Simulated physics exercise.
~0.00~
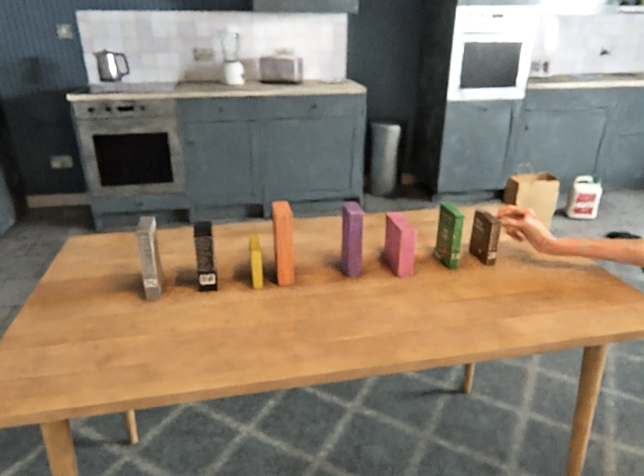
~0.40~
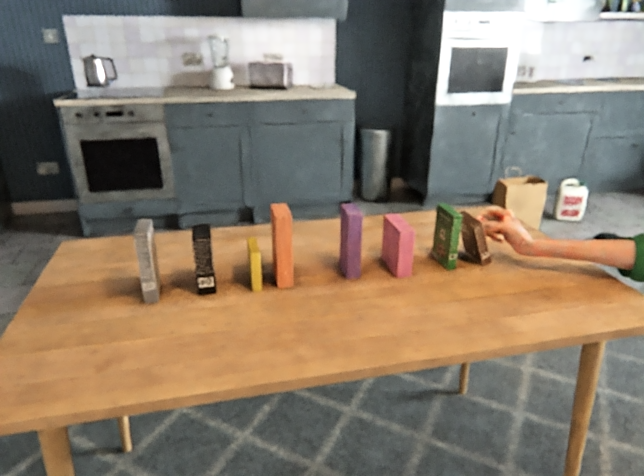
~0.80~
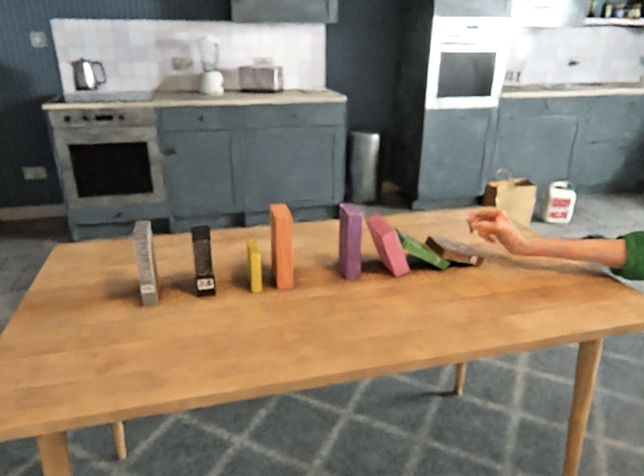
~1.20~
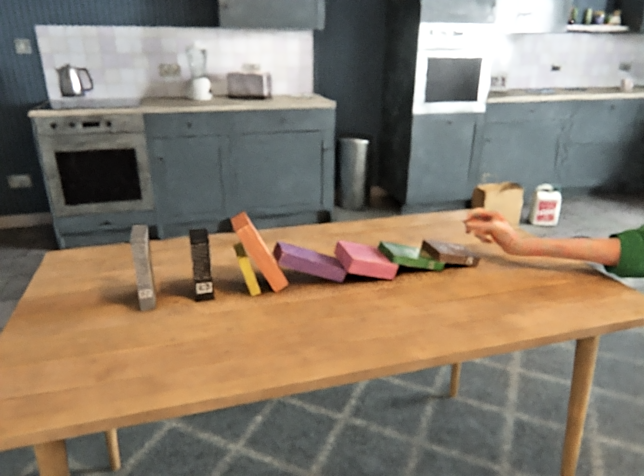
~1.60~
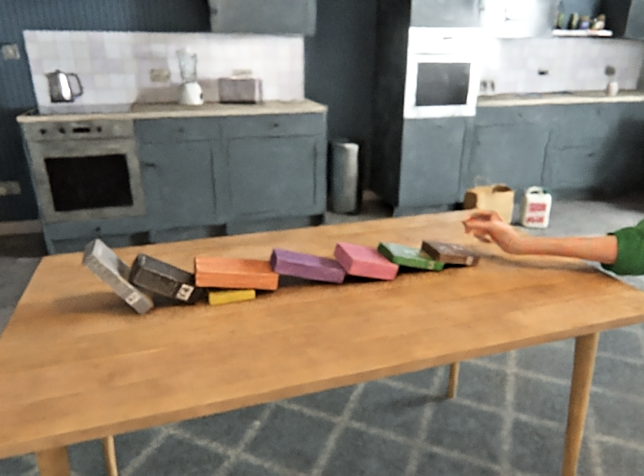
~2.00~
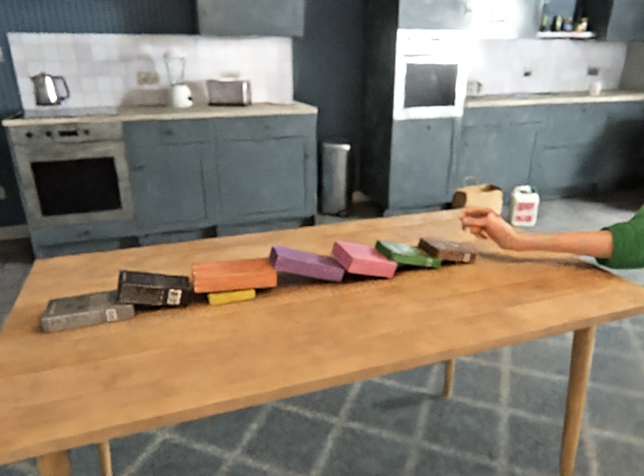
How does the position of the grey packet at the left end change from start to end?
At the start the grey packet stands upright on the table, and at the end it lies on its side.
A hand tips the brown packet leftward, and the row topples until all eight lie down.
